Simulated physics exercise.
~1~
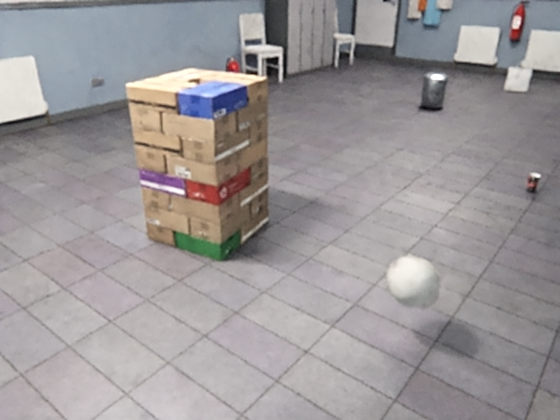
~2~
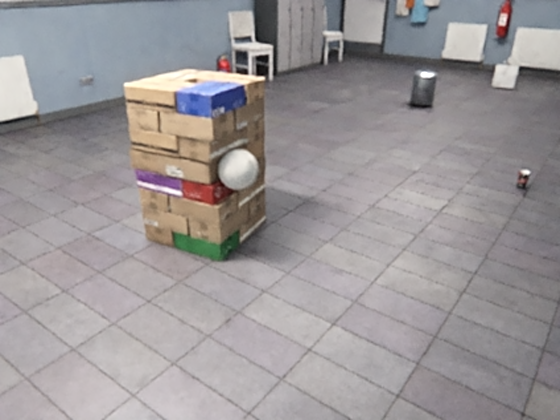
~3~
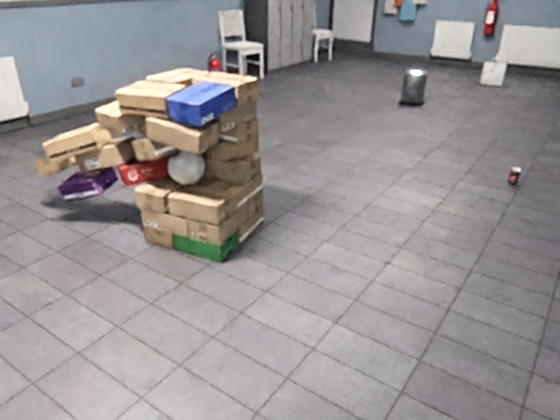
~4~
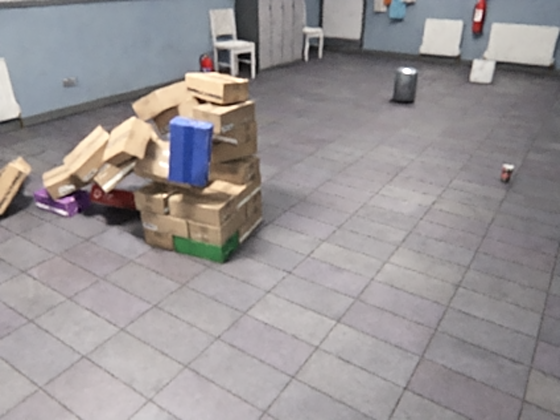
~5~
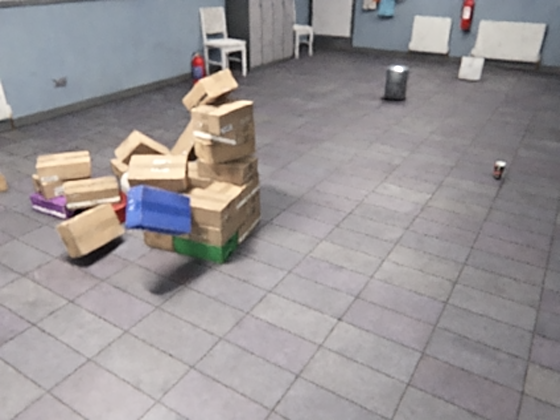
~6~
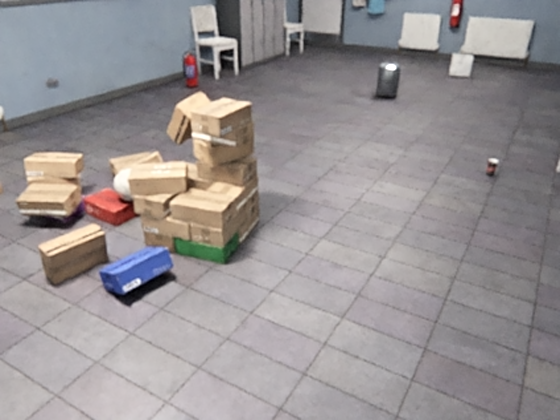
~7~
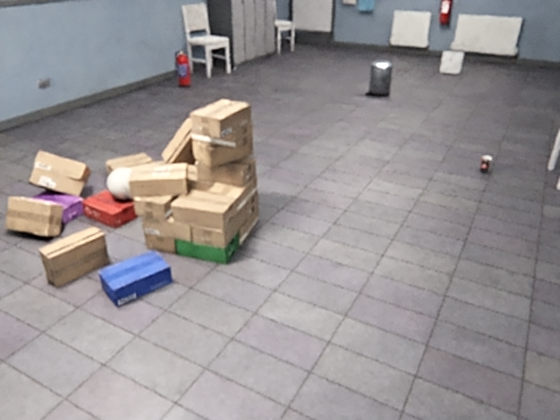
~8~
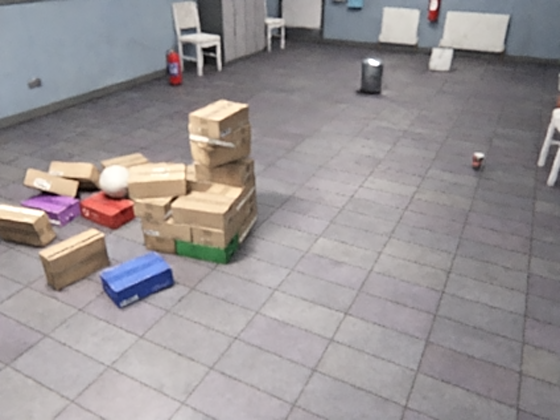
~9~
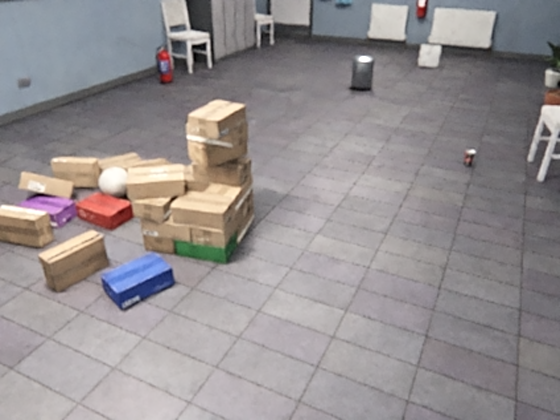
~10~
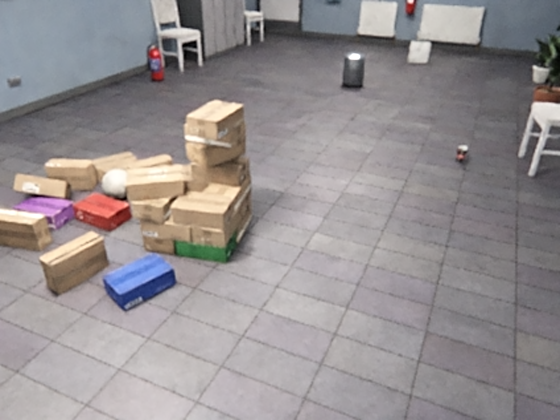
A pale ball flies in from the right across a grey-tiled room with blue walls, seen from slightly above by a slowly drifting camera. It heads for a square tower of brown boxes, with a blue one near the top, purple and red ones midway and a green one at the bottom. The ball strikes the right side and drives in, pushing the purple, red and several brown boxes out to the left. The upper part collapses, and the blue box tips and drops in front. The ball settles among the scattered boxes beside the red one, while a ragged stack still stands above the green box.
